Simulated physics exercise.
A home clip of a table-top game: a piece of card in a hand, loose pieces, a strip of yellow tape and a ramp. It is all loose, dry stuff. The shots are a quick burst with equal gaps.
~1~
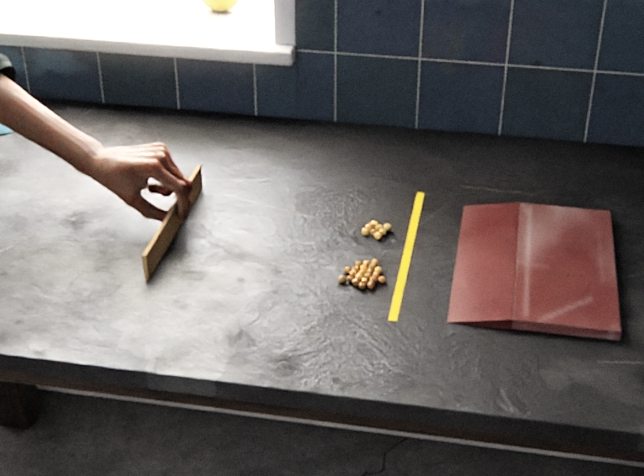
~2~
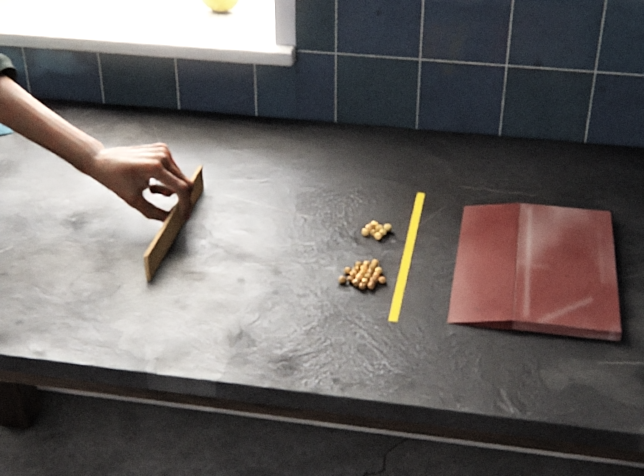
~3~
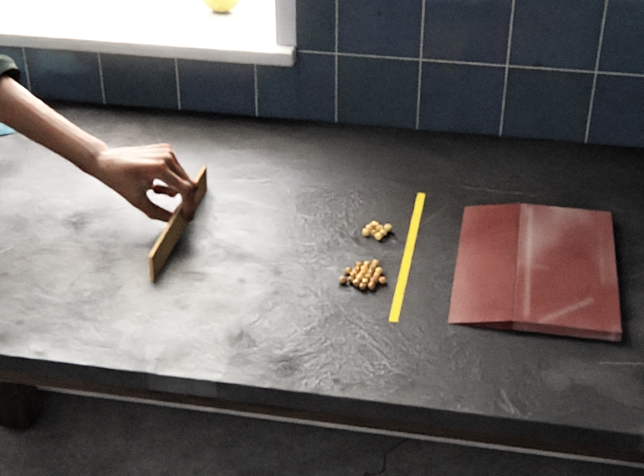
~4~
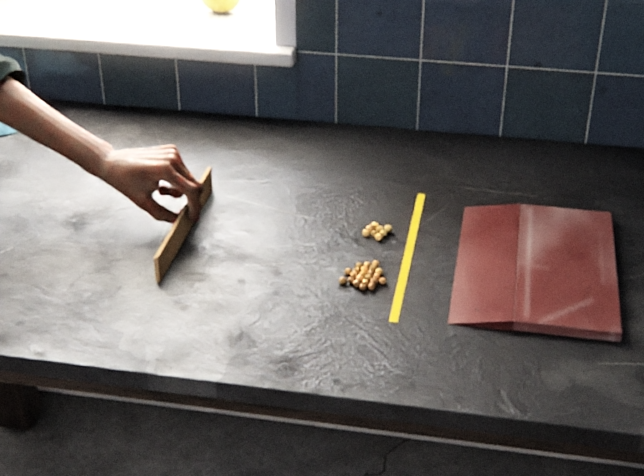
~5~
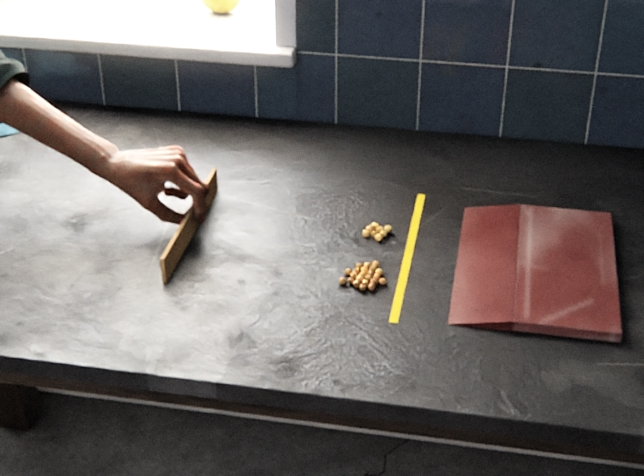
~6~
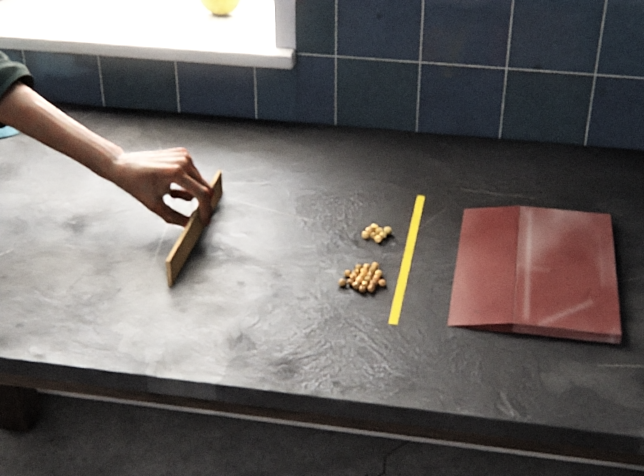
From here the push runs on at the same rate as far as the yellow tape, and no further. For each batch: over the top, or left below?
The front batch never reaches the slab and the back batch never reaches the slab.
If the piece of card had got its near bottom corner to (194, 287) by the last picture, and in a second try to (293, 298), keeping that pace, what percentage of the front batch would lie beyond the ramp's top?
In turn 0 and 100 in a hundred.
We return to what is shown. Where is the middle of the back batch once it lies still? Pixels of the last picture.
Close to (425, 237).
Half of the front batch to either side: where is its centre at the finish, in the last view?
At about (437, 285).
Then, 1.09 s after the last picture, piece of card still moving, near (305, 223); front batch all short of the ramp; back batch all short of the ramp.
Then, 2.20 s after the last picture, piece of card stopped at the yellow tape; front batch all short of the ramp; back batch all short of the ramp.
At rest, piece of card stopped at the yellow tape; front batch none past the top, all short of the ramp; back batch none past the top, all short of the ramp.
